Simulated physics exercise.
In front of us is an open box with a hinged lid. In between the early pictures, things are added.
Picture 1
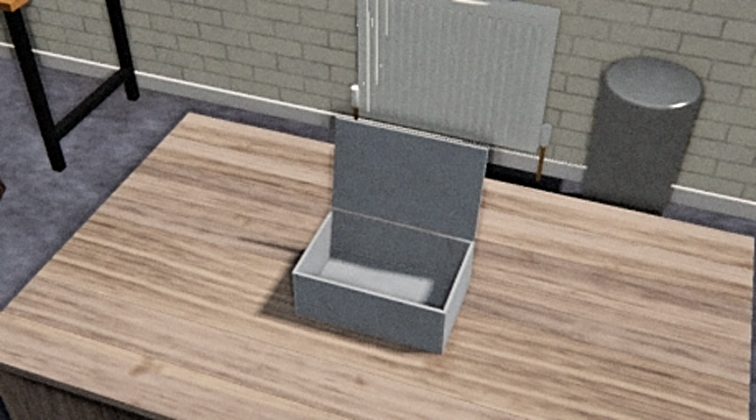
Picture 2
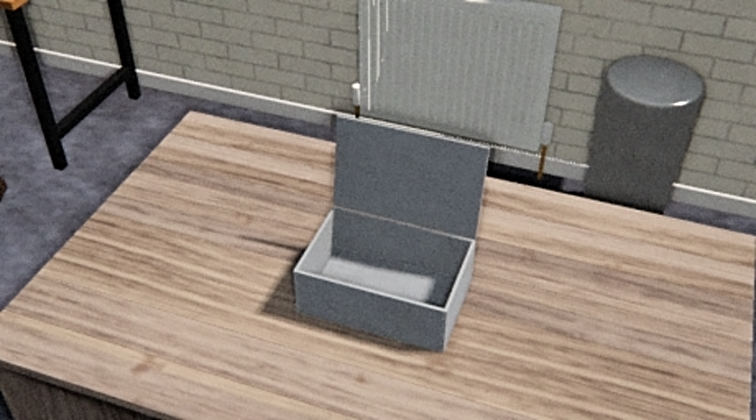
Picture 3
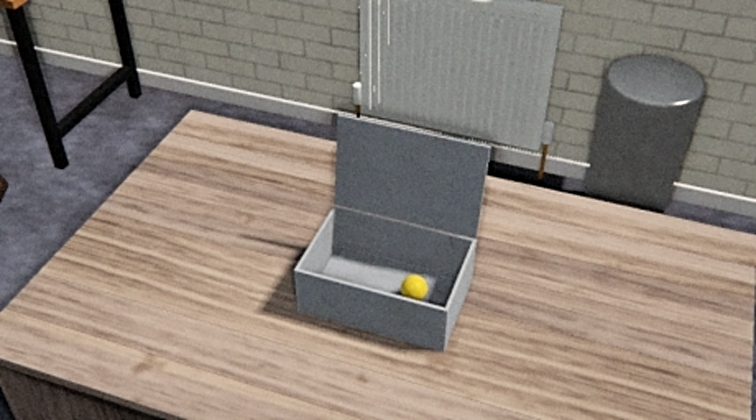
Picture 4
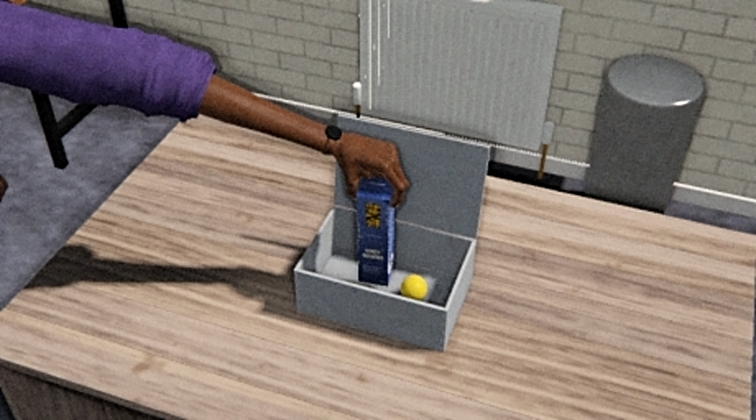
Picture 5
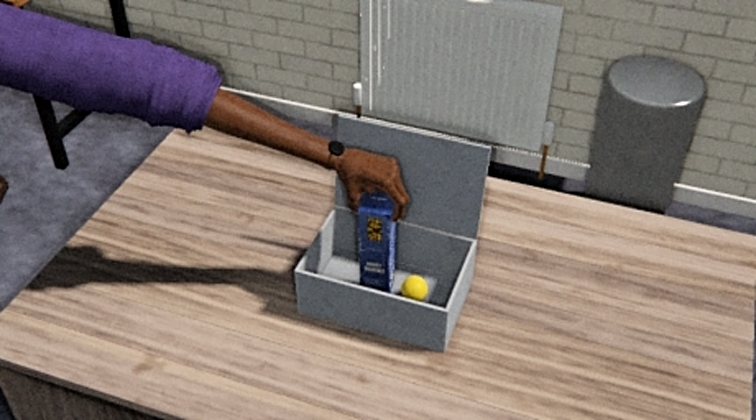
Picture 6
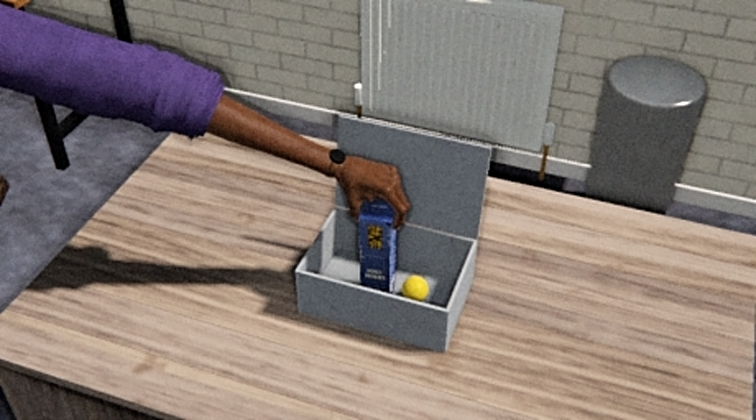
At first, an open grey box with a hinged lid sits empty on a wooden table. Then a yellow lemon appears inside it, toward the right. Next, a hand with a purple sleeve, reaching in from the left, holds a blue carton upright and lowers it slightly into the box beside the lemon.
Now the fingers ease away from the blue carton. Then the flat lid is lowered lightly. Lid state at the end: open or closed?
Open.
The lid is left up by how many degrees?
I'd say roughly 55 degrees above the rim.
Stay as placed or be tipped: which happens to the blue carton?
Looking at the last picture, it is left as set.
Then, 1.00 s later than the last frame, lid starting down.
Then, 1.30 s later than the last frame, lid 84° above the rim.
Then, 1.50 s later than the last frame, lid 69° above the rim.
Then, 1.60 s later than the last frame, lid 59° above the rim.
When it is over, lid 57° above the rim; both as before. End places, in pixels of the last picture, blue carton near (378, 254).
